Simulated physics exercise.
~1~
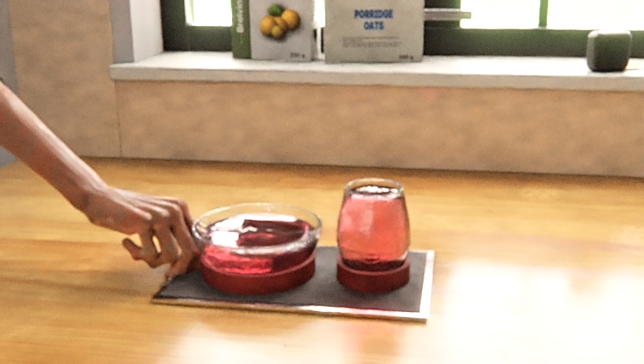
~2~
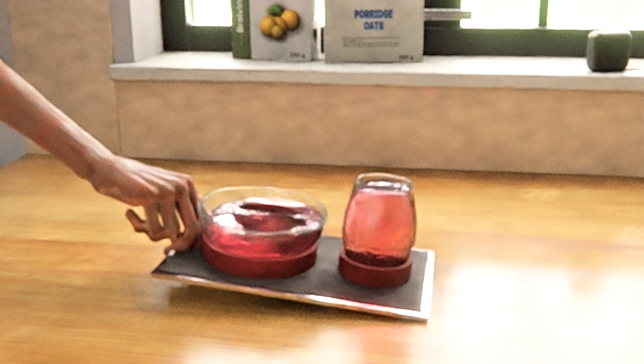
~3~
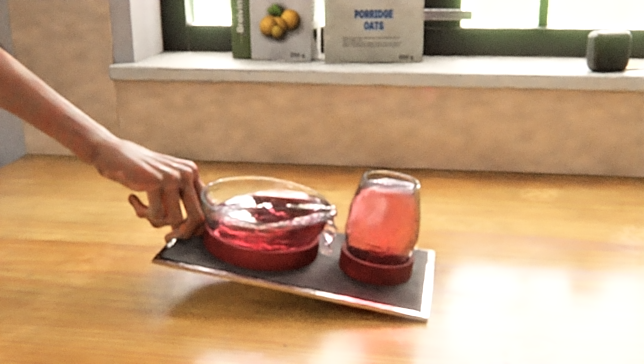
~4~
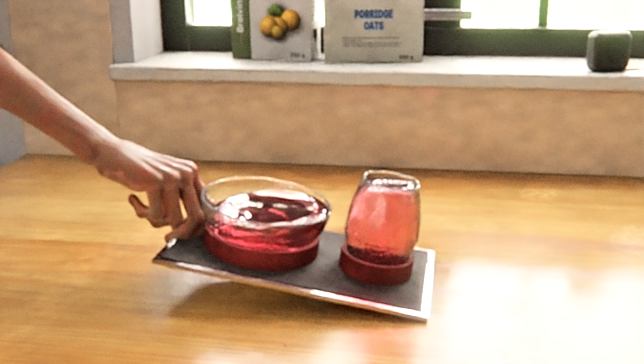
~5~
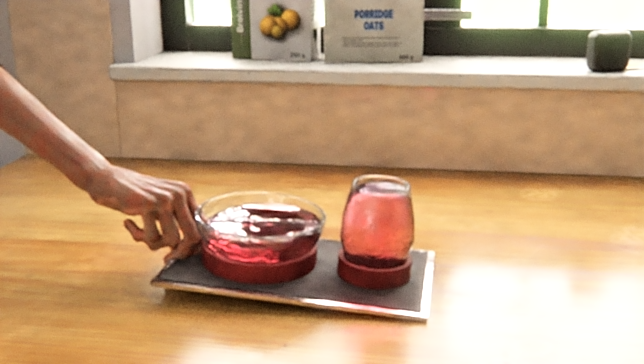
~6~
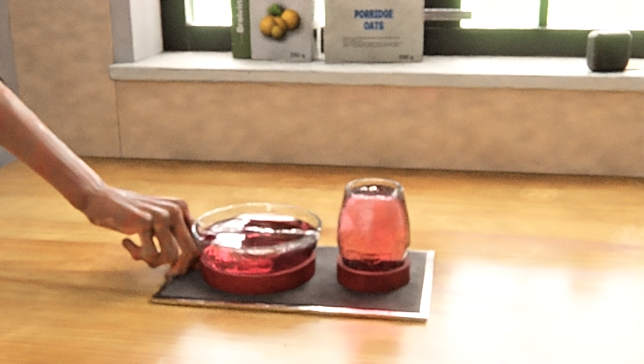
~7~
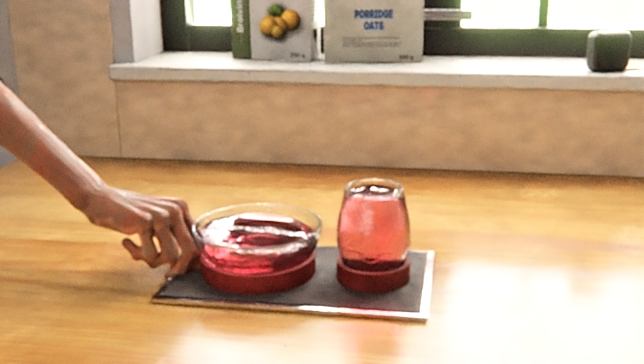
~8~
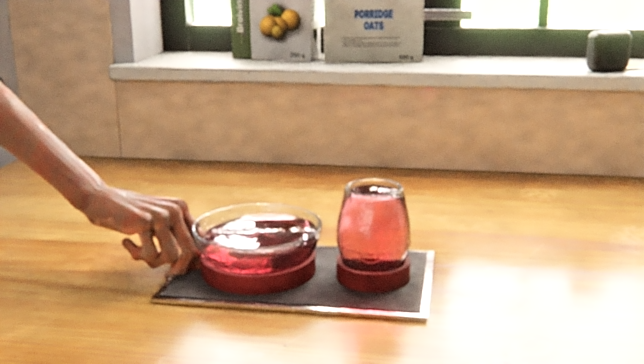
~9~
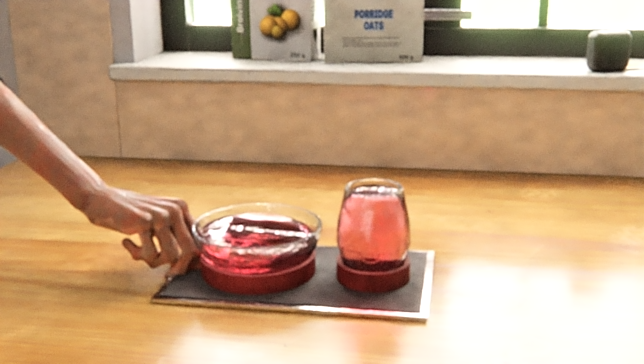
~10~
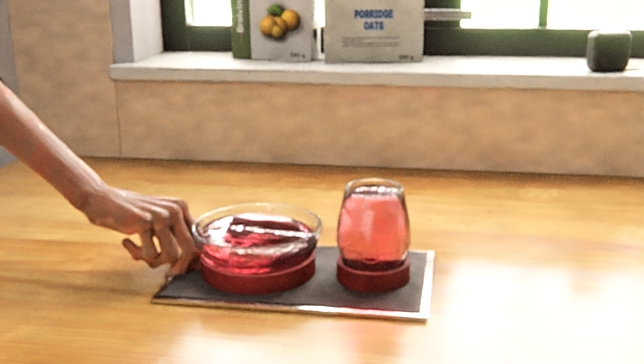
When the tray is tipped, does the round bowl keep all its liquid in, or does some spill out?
Some of the liquid spills out of the round bowl, though the bowl itself stays upright on the tray.
